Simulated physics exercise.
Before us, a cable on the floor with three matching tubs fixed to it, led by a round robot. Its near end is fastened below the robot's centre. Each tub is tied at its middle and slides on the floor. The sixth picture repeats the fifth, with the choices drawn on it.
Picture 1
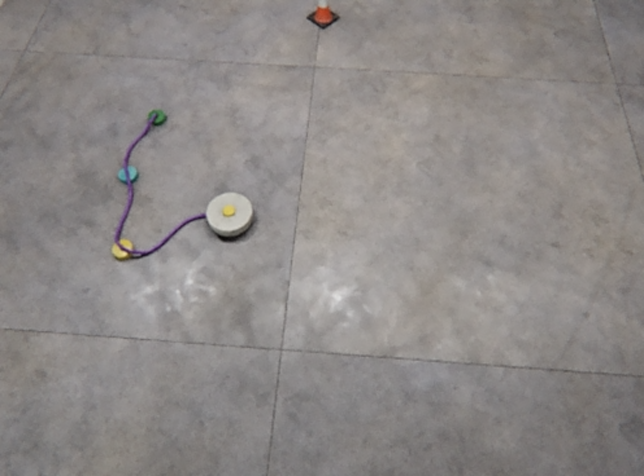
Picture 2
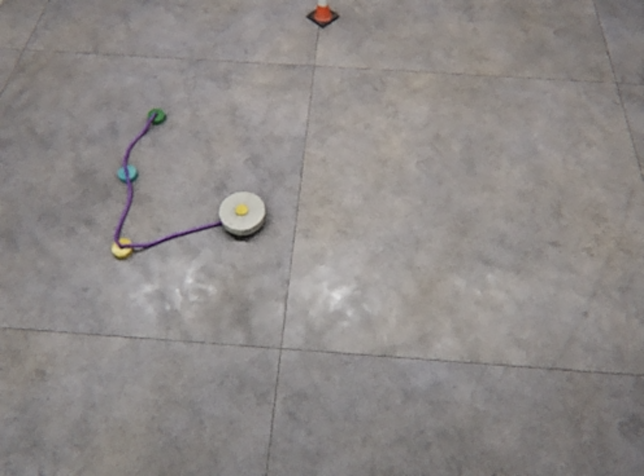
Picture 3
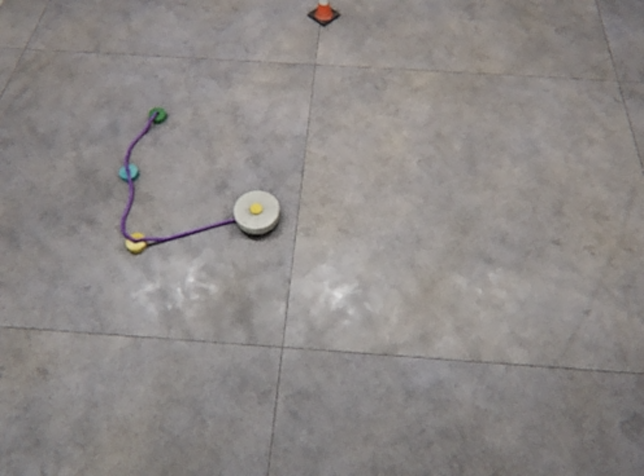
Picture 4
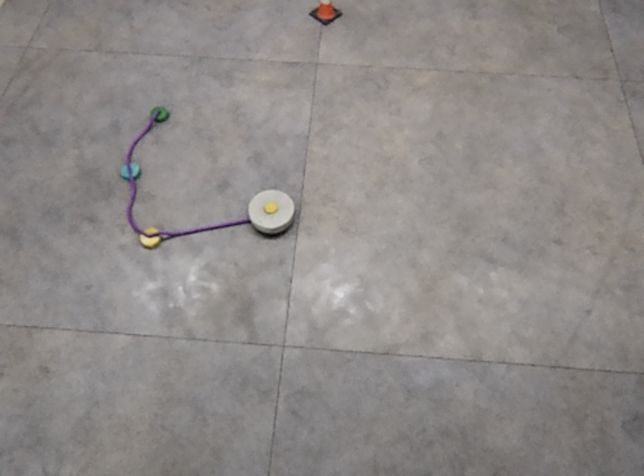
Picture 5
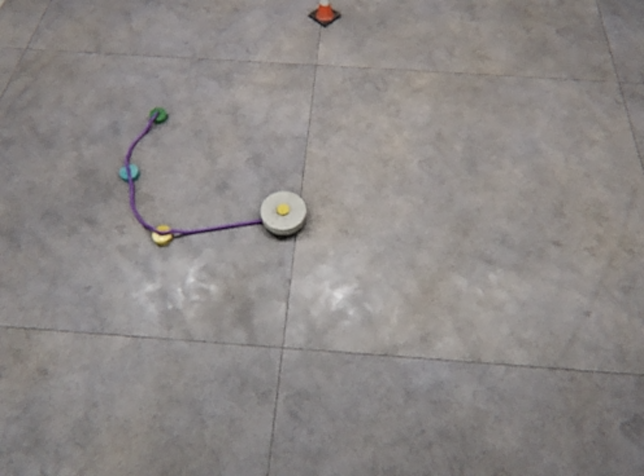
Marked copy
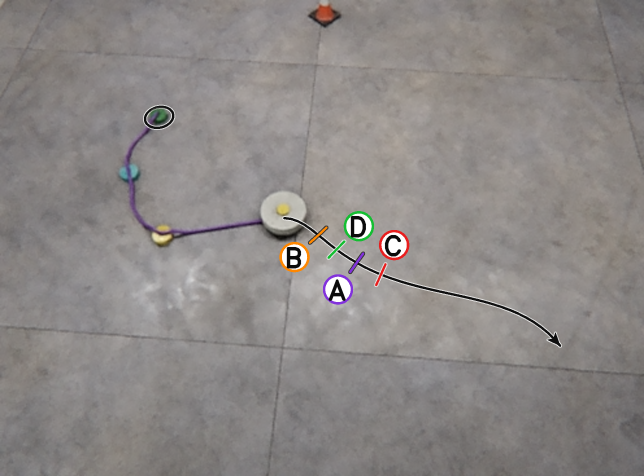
At first, a round pale robot sits on a grey floor, joined by a slack, curving purple cord to yellow, turquoise and green tubs. It moves a little to the right, pulling the nearest stretch straight, and then the yellow tub slides slowly after it while the other two barely move.
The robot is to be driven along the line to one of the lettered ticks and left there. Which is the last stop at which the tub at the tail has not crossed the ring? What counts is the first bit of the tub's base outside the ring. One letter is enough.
It can go as far as A.
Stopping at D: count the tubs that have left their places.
By then, two.
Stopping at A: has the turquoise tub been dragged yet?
Yes.
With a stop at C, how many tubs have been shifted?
Three.
On the copy, A at (357, 263); B at (318, 235); C at (381, 275); D at (336, 250); the ring at (159, 117); the route from (284, 218) via (415, 286) to (560, 346).
On A. First, robot (311, 226); green tub (158, 115); turquoise tub (130, 173); yellow tub (191, 222).
Then, robot (335, 245); green tub (158, 115); turquoise tub (146, 178); yellow tub (221, 212).
Finally, robot (357, 259); green tub (158, 116); turquoise tub (175, 175); yellow tub (246, 216); the ringed tub at the far end is still in its ring.
By contrast, B is safe but short; C drags the last tub to (162, 125); D is safe but short.
